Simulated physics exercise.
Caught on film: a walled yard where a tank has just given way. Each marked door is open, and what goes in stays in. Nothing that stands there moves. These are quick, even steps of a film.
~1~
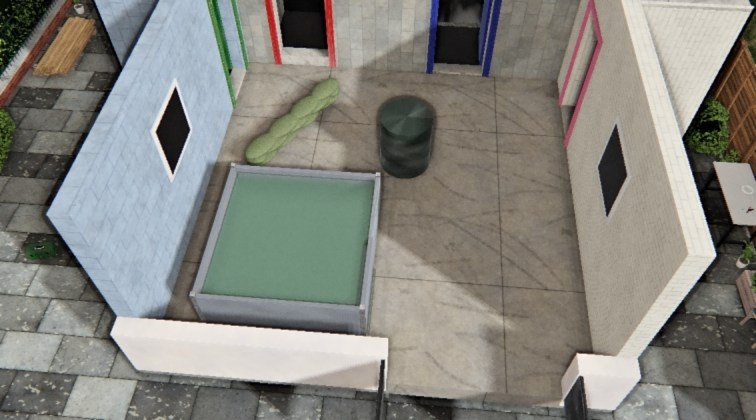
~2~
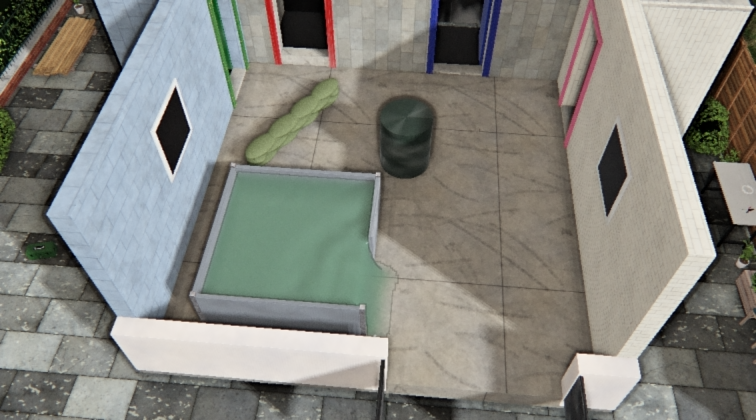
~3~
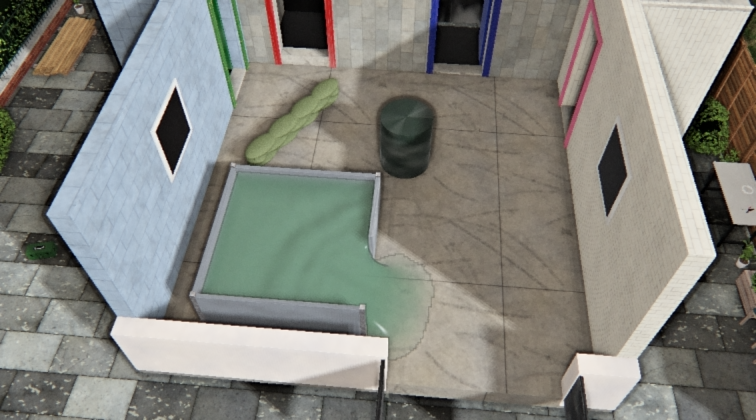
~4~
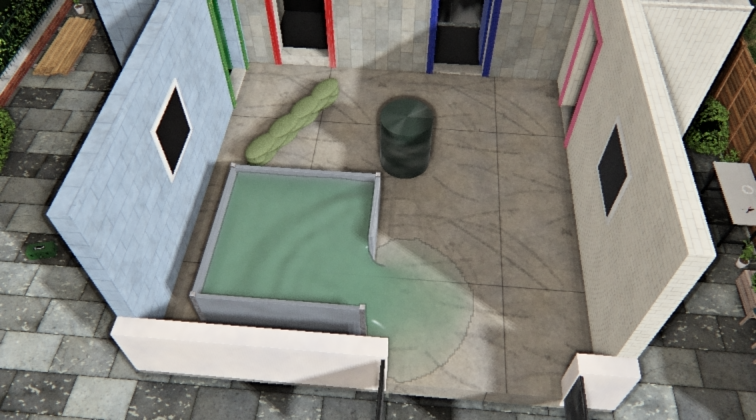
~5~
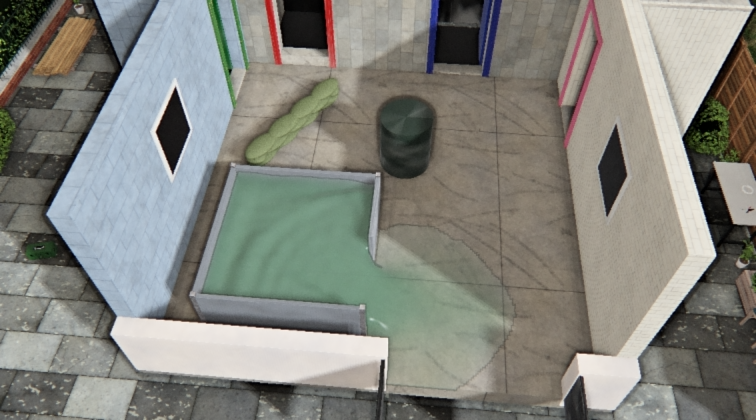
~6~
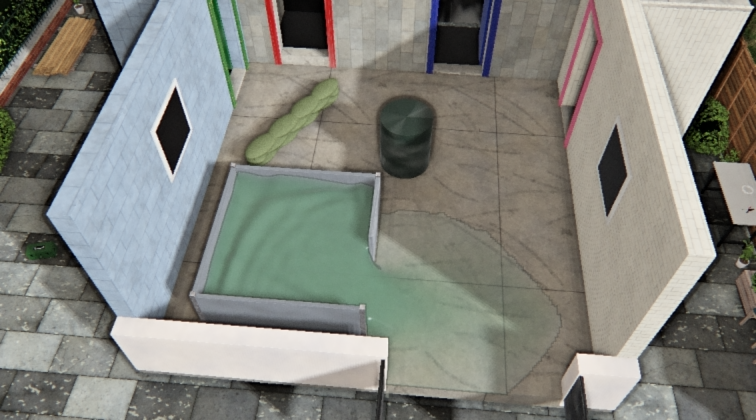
A walled yard with a pale blue wall on the left and a cream one on the right is seen from high above by a still camera. A grey-edged square tank of green water sits at left, with a twisted green roll and a dark green cylinder behind it. Water pours through a gap in the tank's right side and spreads rightward in a widening, thinning sheet across the paving.
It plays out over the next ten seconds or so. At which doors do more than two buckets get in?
In the end: The blue door takes more than that; the pink door takes more than that; the green door stays under that; the red door stays under that.
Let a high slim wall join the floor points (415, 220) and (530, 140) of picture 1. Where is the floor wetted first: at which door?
I say the one in pink.
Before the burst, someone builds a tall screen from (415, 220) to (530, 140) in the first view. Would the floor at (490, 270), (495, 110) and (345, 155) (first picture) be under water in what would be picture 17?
One after the other: Awash, free of water, clear.
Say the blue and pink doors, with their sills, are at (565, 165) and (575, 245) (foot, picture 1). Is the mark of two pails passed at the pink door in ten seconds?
The pink door passes that mark.
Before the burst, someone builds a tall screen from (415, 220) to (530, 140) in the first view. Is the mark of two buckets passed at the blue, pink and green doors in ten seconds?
One by one: Blue door holds; pink door is over; green door keeps below it.
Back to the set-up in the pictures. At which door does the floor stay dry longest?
Last comes the door marked green.
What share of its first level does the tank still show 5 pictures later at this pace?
Near 72 in a hundred.
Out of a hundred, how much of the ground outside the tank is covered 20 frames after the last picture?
About 45 per cent.
A moment on, water covers 25 % of the floor; the blue door not reached, the pink door not reached, the green door not reached, the red door not reached.
Next, water covers 30 % of the floor; the blue door not reached, the pink door not reached, the green door not reached, the red door not reached.
Then, water covers 45 % of the floor; the blue door not reached, the pink door wet at the sill, nothing in, the green door not reached, the red door not reached.
Later, water covers 65 % of the floor; the blue door over two buckets in, the pink door under two buckets in, the green door not reached, the red door wet at the sill, nothing in.
In the end, water covers 85 % of the floor; the blue door over two buckets in, the pink door over two buckets in, the green door under two buckets in, the red door wet at the sill, nothing in.
